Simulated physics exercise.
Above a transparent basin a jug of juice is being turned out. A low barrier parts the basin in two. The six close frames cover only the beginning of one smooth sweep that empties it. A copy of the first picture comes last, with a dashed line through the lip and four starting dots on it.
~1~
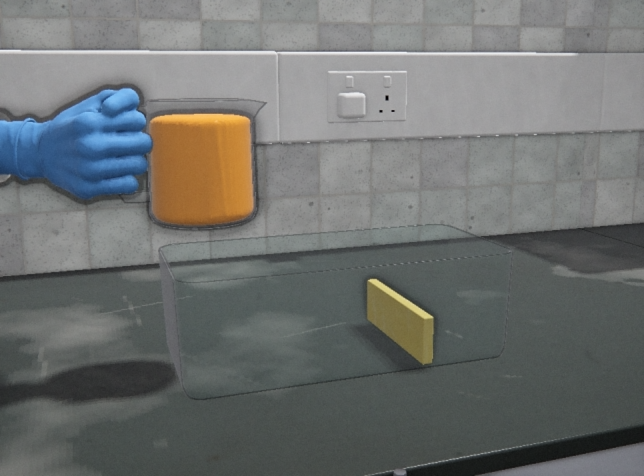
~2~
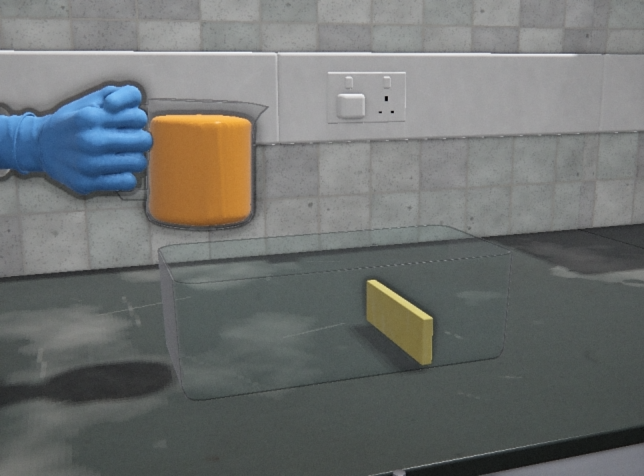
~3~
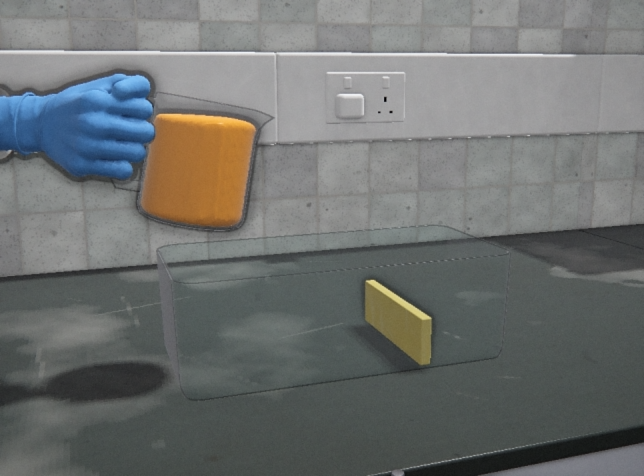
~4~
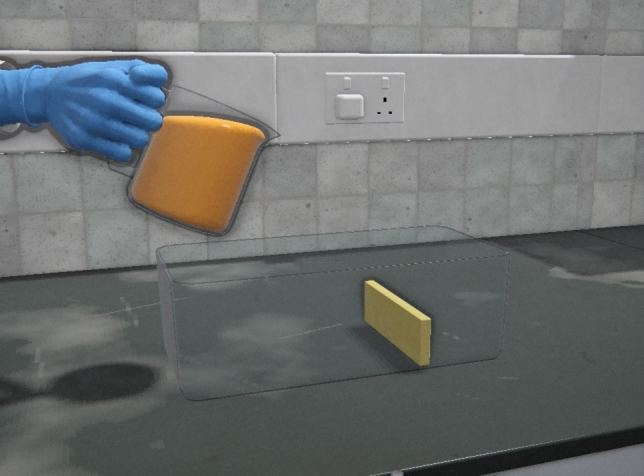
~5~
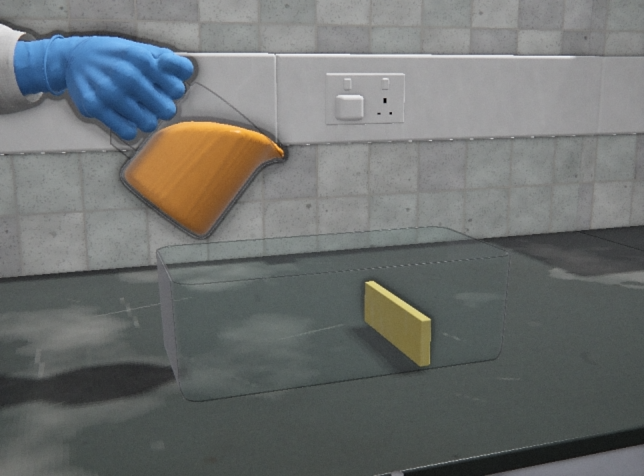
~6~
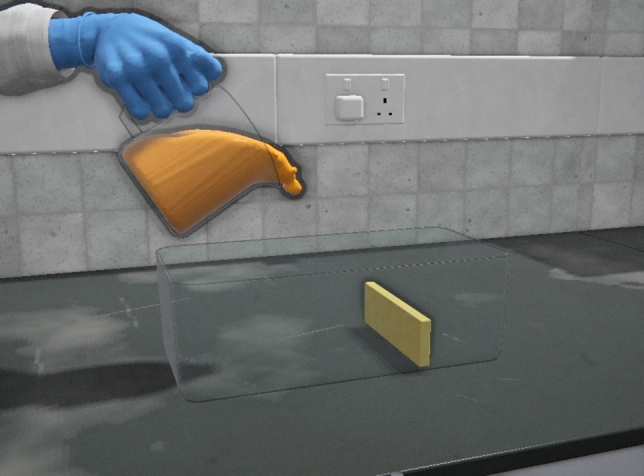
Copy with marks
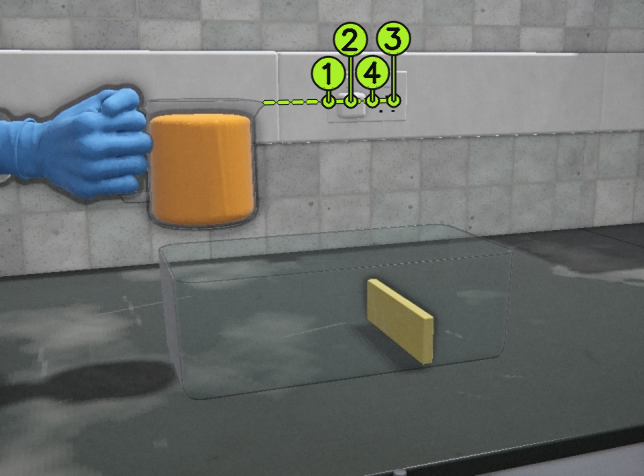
In the video, a blue-gloved hand holds a jug of orange juice above a transparent basin with a low yellow barrier inside, then tilts the jug steadily to the right until juice passes over its lip.
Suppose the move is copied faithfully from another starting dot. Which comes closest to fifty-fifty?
Place 4.
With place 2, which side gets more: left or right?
The left one.
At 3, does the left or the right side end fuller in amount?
More ends on the right.
On the marked copy, 1 at (328, 101); 2 at (350, 101); 3 at (393, 100); 4 at (372, 100).
Choosing 1, about 91 % ends left of the wall and 6 % right of it; 3 % is lost outside.
Choosing 2, about 78 % ends left of the wall and 19 % right of it; 3 % is lost outside.
Choosing 3, about 22 % ends left of the wall and 74 % right of it; 4 % is lost outside.
Choosing 4, about 47 % ends left of the wall and 49 % right of it; 4 % is lost outside.
